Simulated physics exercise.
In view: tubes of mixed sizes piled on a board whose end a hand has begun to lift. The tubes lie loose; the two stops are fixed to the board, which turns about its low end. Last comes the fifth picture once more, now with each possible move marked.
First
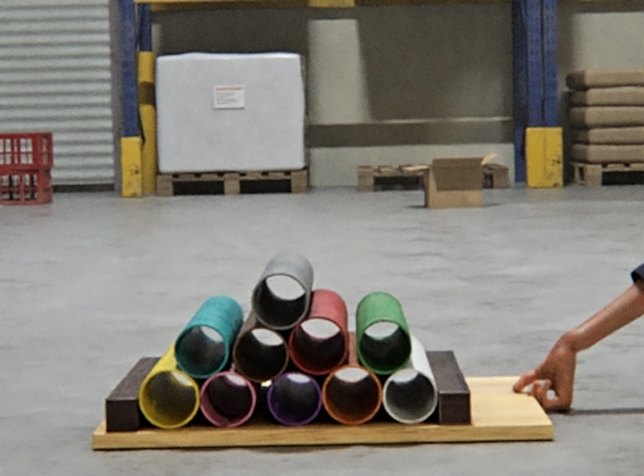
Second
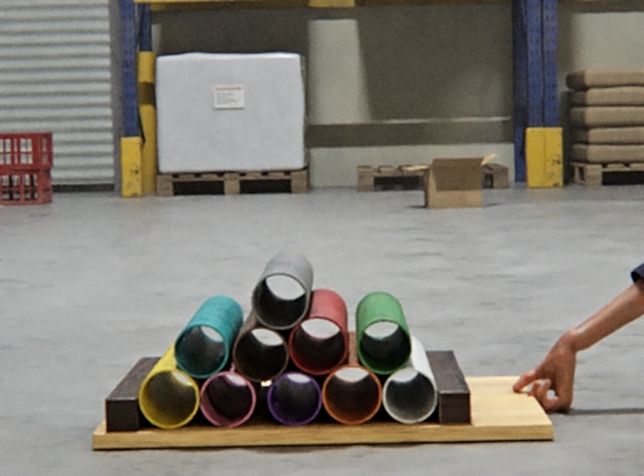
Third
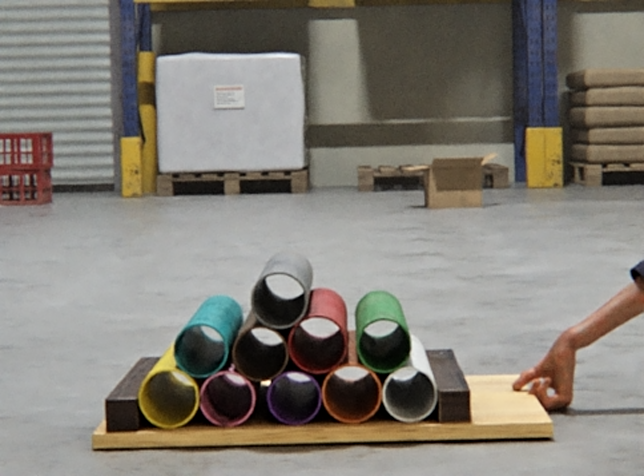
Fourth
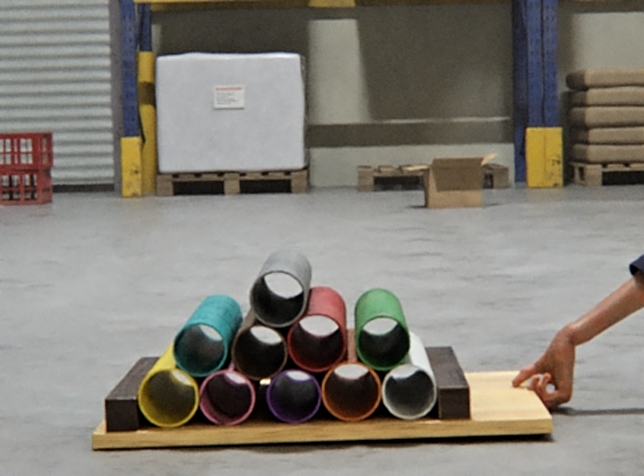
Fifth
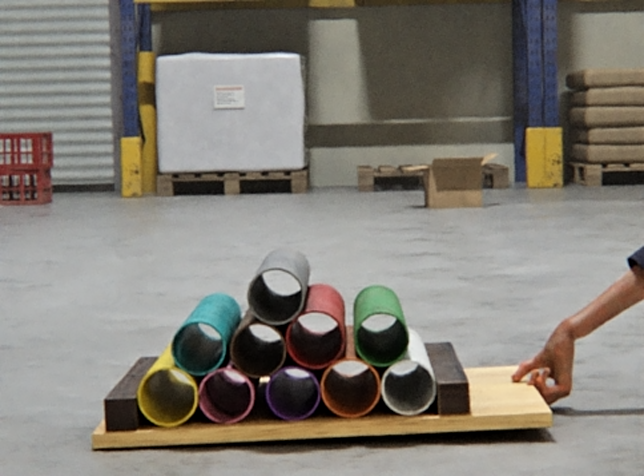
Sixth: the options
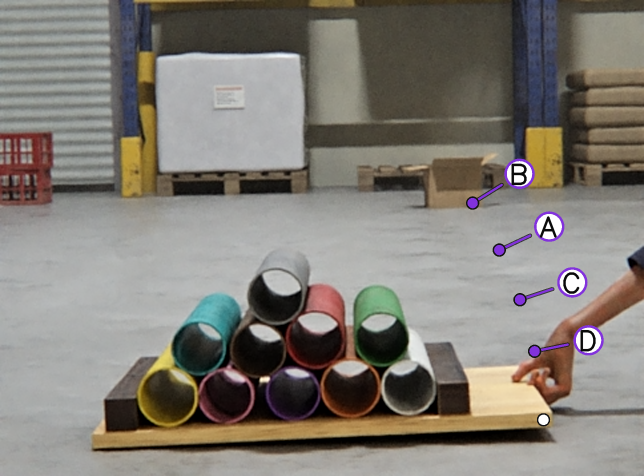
In a warehouse, a hand slightly lifts the right end of a board holding stacked colourful tubes.
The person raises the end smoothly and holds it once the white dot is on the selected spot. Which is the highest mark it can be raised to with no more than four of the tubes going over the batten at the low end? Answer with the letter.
Up to B.
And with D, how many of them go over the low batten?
At D the number is none.
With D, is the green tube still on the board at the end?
Yes.
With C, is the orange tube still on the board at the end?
The orange tube: Yes.
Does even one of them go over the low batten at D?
No, at D.
On the marked copy, A at (499, 250); B at (473, 203); C at (520, 300); D at (535, 352); the white dot at (544, 420).
Following B. Soon after the start, board at 18°.
Later, board at 31°.
In the end, board at 31°, four over the low batten (brown, red, turquoise, grey).
As for the rest, A three over the low batten (brown, turquoise, grey); C none over the low batten; D none over the low batten.
